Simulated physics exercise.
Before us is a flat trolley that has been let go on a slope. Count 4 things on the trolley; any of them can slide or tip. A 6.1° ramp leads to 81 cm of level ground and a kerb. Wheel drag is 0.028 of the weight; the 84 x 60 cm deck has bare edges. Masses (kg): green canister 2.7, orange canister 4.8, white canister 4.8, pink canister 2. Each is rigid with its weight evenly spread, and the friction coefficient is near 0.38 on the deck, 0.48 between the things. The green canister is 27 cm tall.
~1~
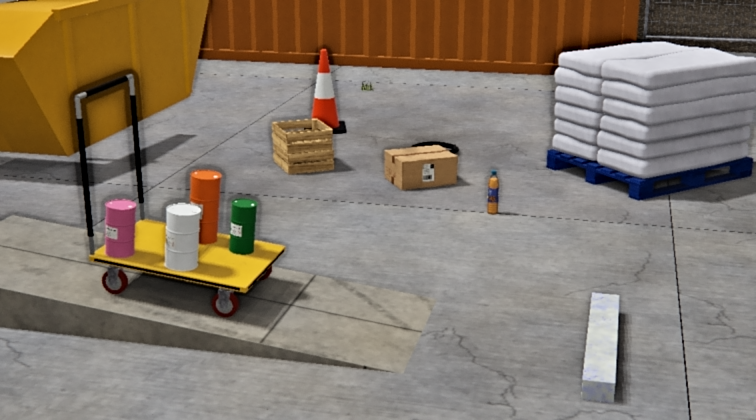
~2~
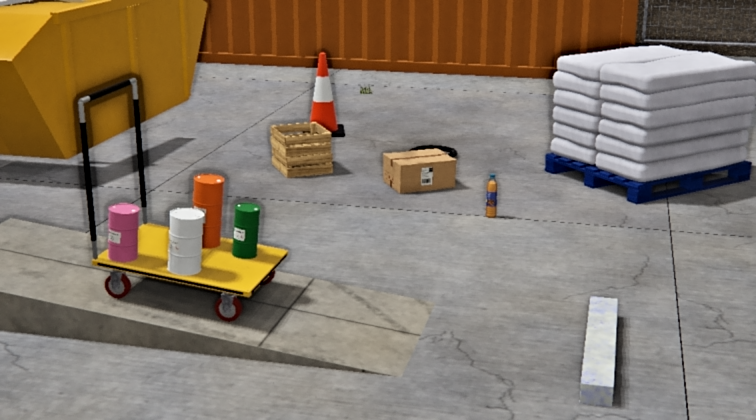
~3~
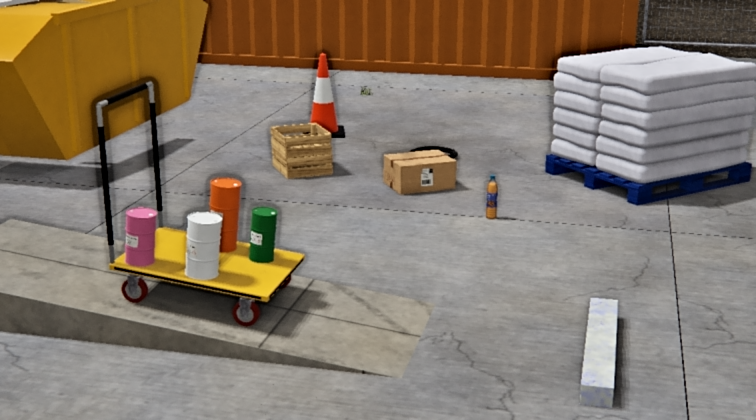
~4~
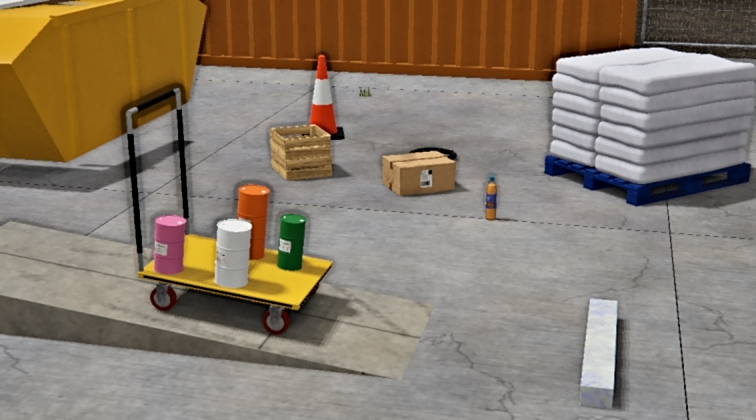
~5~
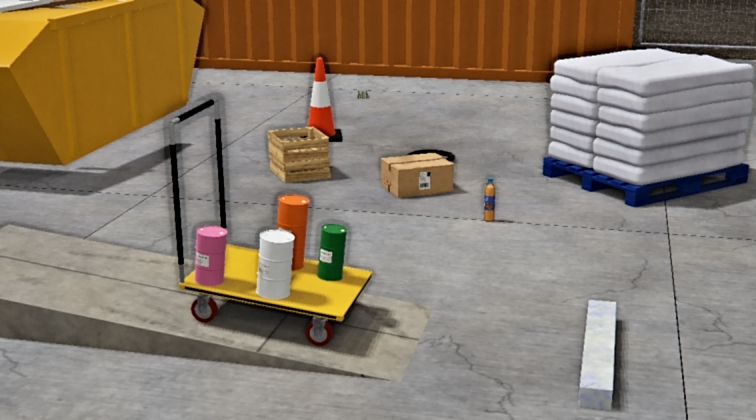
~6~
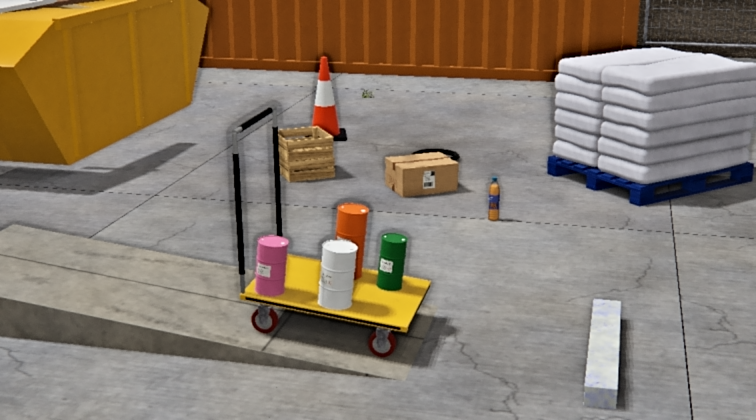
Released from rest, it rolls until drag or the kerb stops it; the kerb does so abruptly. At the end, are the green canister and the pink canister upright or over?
The green canister tips over and the pink canister stays upright.
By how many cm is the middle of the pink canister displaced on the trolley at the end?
Some 20 cm.
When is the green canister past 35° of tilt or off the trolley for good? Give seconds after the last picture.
At about 1.0 s.
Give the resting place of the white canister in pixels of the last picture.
Around (563, 303).
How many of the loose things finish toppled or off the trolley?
In all, 1.
Then, 0.60 s later than the last frame, 13 cm to the kerb.
Then, 0.80 s later than the last frame, trolley at the kerb; pink canister 8 cm from its spot near (467, 298); green canister 9 cm from its spot near (586, 283); white canister 8 cm from its spot.
Then, 1.10 s later than the last frame, trolley at the kerb; green canister now off the trolley; pink canister 19 cm from its spot near (490, 300); white canister 19 cm from its spot.
When it is over, off the trolley and tipped over, green canister; not toppled but over 10 cm from the start, orange canister, white canister and pink canister. End places, in pixels of the last picture, green canister near (648, 330), pink canister near (490, 300).
